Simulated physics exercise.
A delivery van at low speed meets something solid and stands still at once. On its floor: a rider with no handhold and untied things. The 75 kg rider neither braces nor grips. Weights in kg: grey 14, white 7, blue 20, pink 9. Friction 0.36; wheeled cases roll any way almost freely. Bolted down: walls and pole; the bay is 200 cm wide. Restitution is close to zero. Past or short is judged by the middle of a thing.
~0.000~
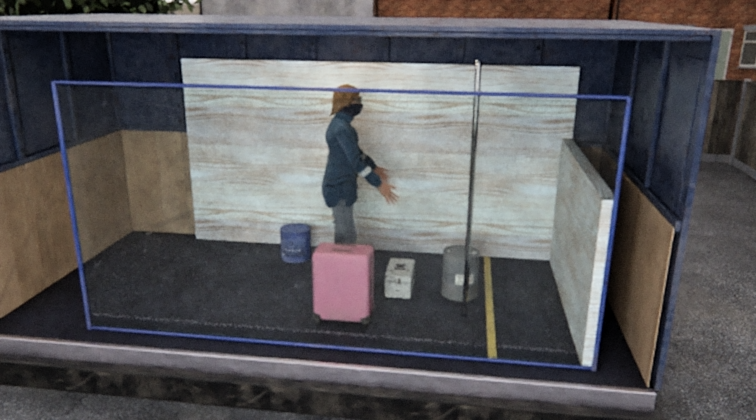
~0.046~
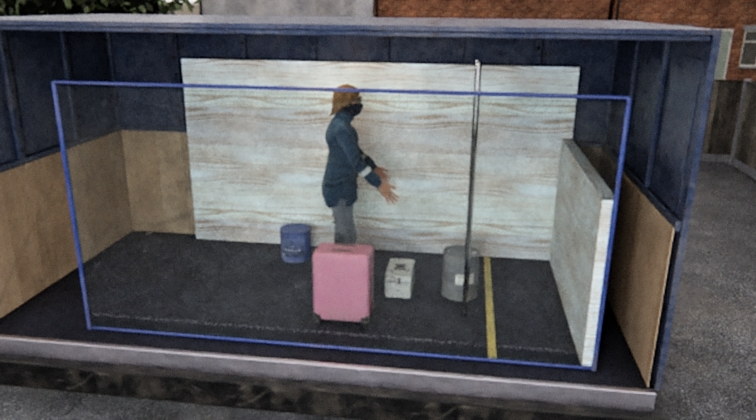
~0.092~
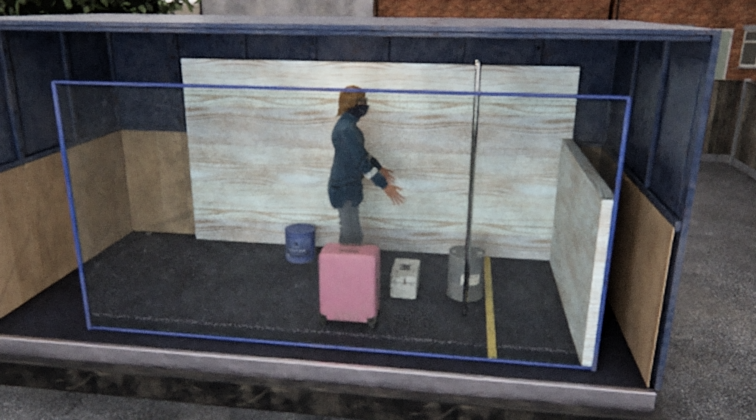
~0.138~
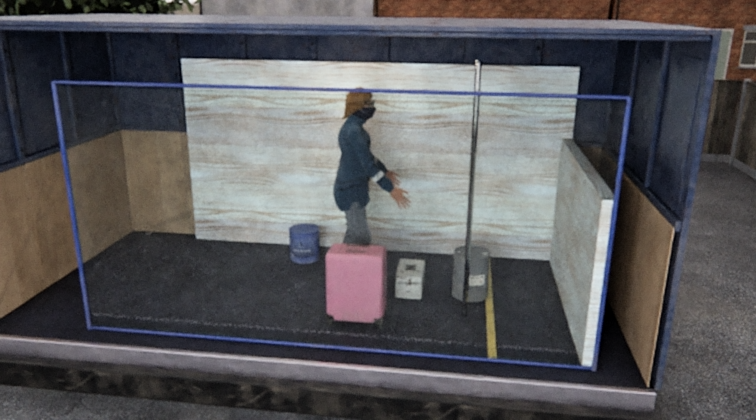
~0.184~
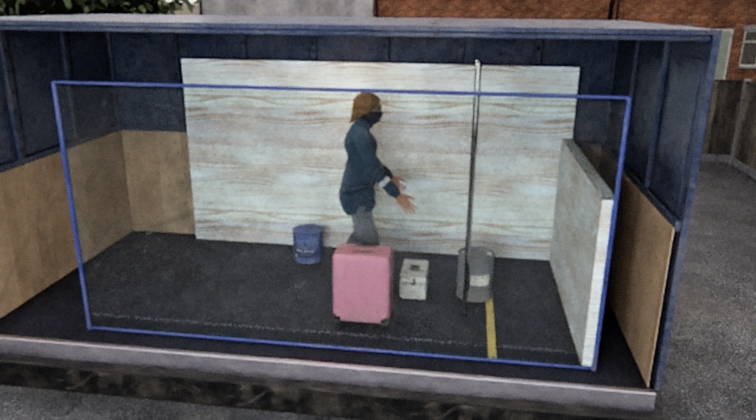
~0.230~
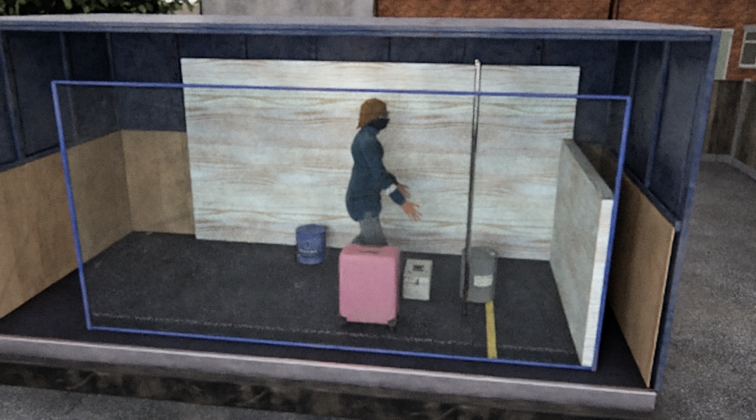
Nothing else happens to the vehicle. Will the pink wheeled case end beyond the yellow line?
In the end the pink wheeled case gets past the yellow line.
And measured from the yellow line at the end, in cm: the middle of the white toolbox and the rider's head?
White toolbox 20 short, rider's head 30 short.
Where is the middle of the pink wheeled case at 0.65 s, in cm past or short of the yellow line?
Some 50 cm short of it.
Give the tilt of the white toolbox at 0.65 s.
About 0°.
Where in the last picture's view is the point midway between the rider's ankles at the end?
At about (373, 266).
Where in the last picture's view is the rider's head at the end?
Near (453, 254).
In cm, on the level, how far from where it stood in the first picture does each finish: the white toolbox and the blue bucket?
Moved: White toolbox 50, blue bucket 20.
After 0.40 s the pink wheeled case is 78 cm short of the yellow line, tilted 0°, near (393, 288) in the last picture's view.
After 0.65 s the pink wheeled case is 52 cm short of the yellow line, tilted 0°, near (425, 291) in the last picture's view.
After 1.05 s the pink wheeled case is 17 cm short of the yellow line, tilted 0°, near (471, 294) in the last picture's view; the white toolbox 25 cm short of the yellow line, tilted 0°.
At rest, 2.1 s, white toolbox stops short of the yellow line; blue bucket stops short of the yellow line; pink wheeled case crosses the yellow line; rider's hips stop short of the yellow line; rider's head stops short of the yellow line.
